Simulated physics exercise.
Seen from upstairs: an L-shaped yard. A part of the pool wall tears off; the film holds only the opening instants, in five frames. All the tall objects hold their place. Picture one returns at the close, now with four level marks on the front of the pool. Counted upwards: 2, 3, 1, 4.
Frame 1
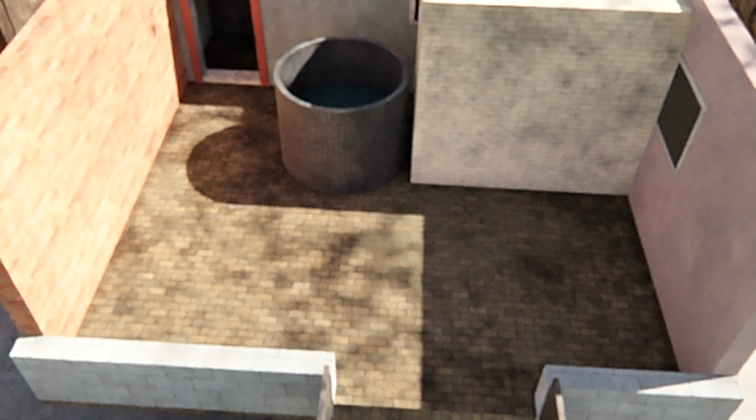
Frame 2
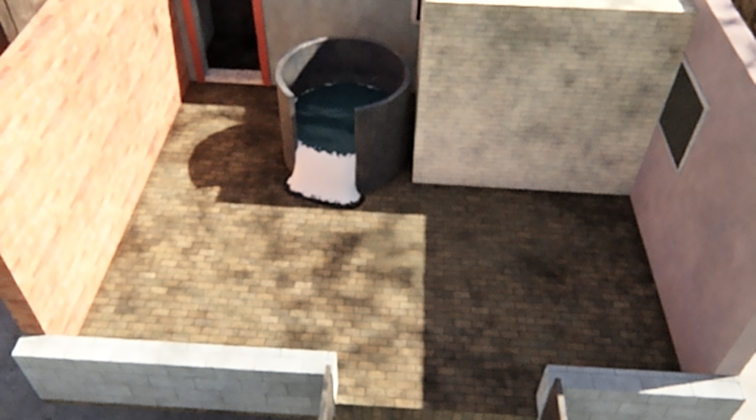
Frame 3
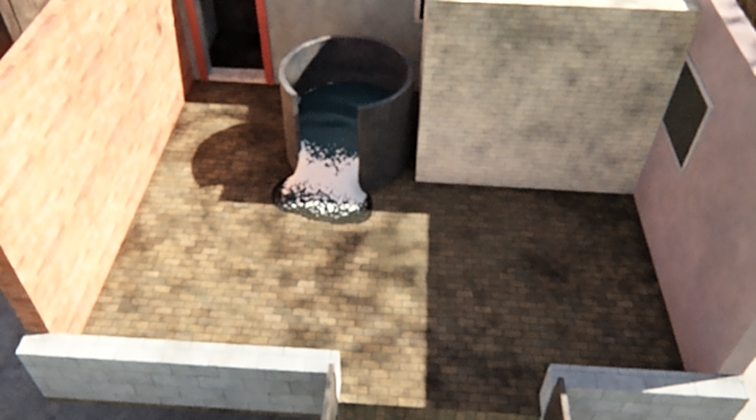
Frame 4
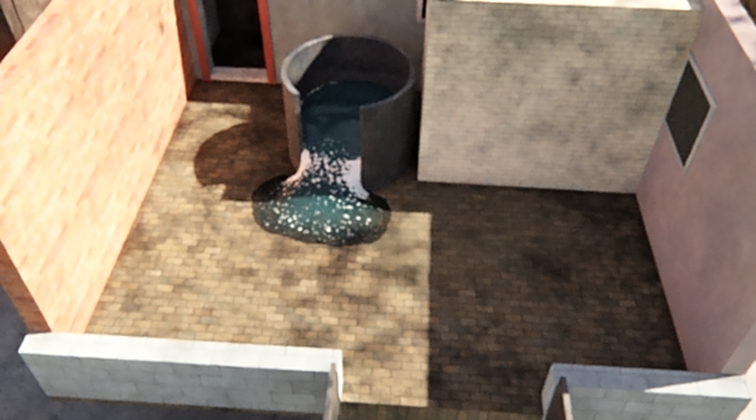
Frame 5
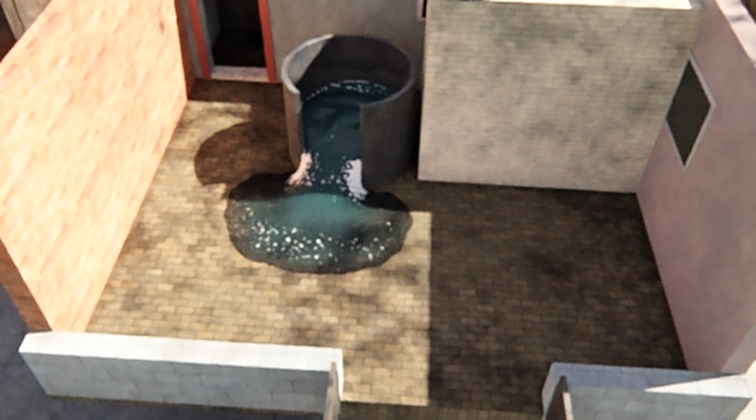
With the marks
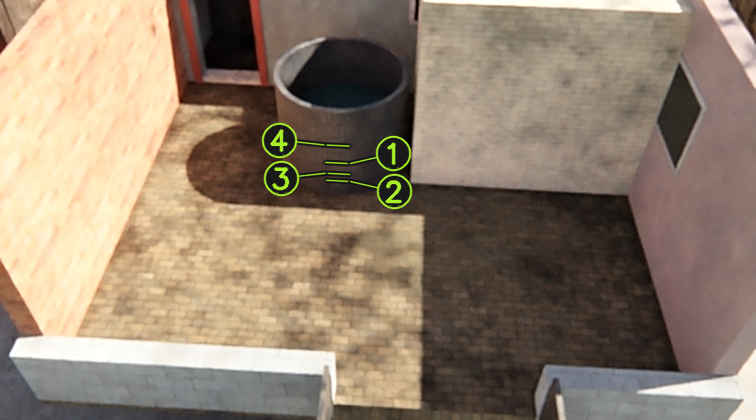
To begin with, a round pool of dark water sits at rest in a sunlit, walled brick yard near a red doorway. Then its front side opens and water pours out in a white, foaming rush, spreading across the paving into a widening, foam-flecked dark green puddle.
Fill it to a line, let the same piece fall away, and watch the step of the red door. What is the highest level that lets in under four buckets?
The limit is 4.
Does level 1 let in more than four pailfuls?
No.
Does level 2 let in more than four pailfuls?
No.
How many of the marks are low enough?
All four.
On the marked copy, 1 at (337, 163); 2 at (338, 180); 3 at (337, 173); 4 at (336, 145); from the bottom up 2, 3, 1, 4.
Choosing 1, nothing gets over.
Choosing 2, nothing gets over.
Choosing 3, nothing gets over.
Choosing 4, a bucket or two gets in.
